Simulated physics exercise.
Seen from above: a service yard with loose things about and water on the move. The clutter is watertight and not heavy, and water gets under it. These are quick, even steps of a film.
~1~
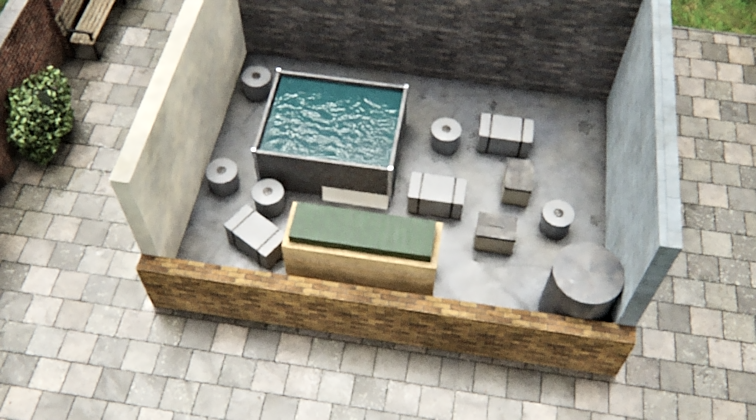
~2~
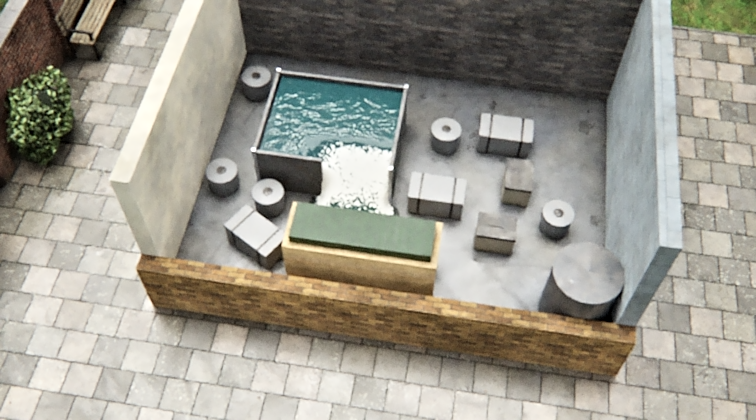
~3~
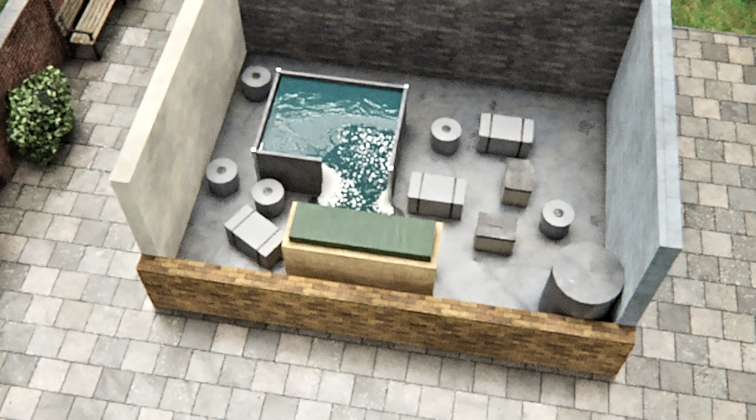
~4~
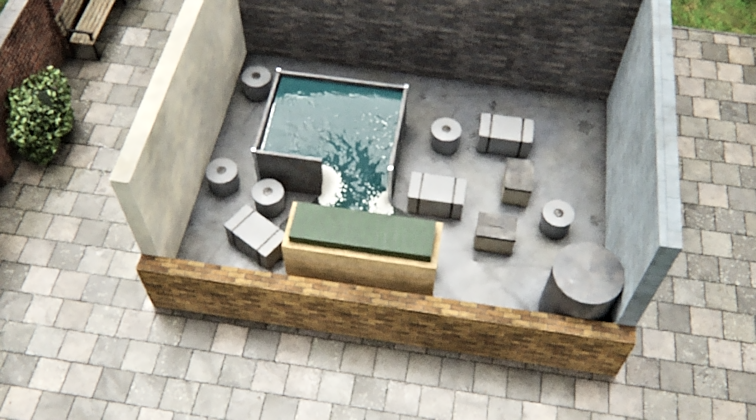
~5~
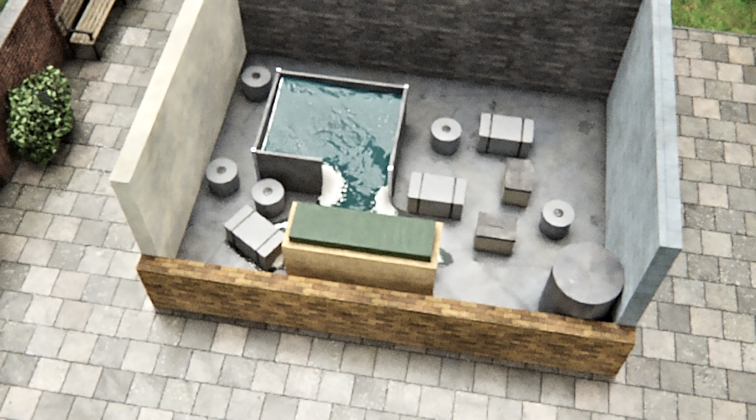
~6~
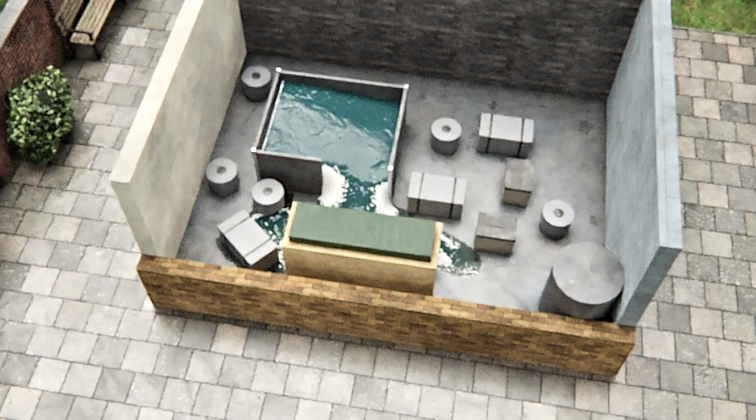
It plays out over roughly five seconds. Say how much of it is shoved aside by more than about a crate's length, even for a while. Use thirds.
That comes to two thirds or above.
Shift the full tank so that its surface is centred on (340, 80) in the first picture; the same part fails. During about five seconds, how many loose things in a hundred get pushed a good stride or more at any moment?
I make it 80 per cent.
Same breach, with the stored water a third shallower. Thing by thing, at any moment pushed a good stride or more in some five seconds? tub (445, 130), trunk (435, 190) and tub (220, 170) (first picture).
One after the other: Not that far, no, that far or more.
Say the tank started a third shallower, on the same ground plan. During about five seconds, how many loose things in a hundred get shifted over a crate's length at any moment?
Some 70 per cent.
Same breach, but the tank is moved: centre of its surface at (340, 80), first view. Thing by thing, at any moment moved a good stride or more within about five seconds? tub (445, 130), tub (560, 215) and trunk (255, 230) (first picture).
One after the other: Less than that, shifted that much, pushed that far.
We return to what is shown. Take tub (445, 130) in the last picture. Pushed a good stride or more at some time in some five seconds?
My call: Not that far.
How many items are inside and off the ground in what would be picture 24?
The number is 6.
A moment on, 1 of 10 are well off their spots; 1 afloat.
Next, 6 of 10 are well off their spots; 3 afloat.
Later, 6 of 10 are well off their spots; 6 afloat.
In the end, 7 of 10 are well off their spots, and 8 have been at some point; 8 afloat.
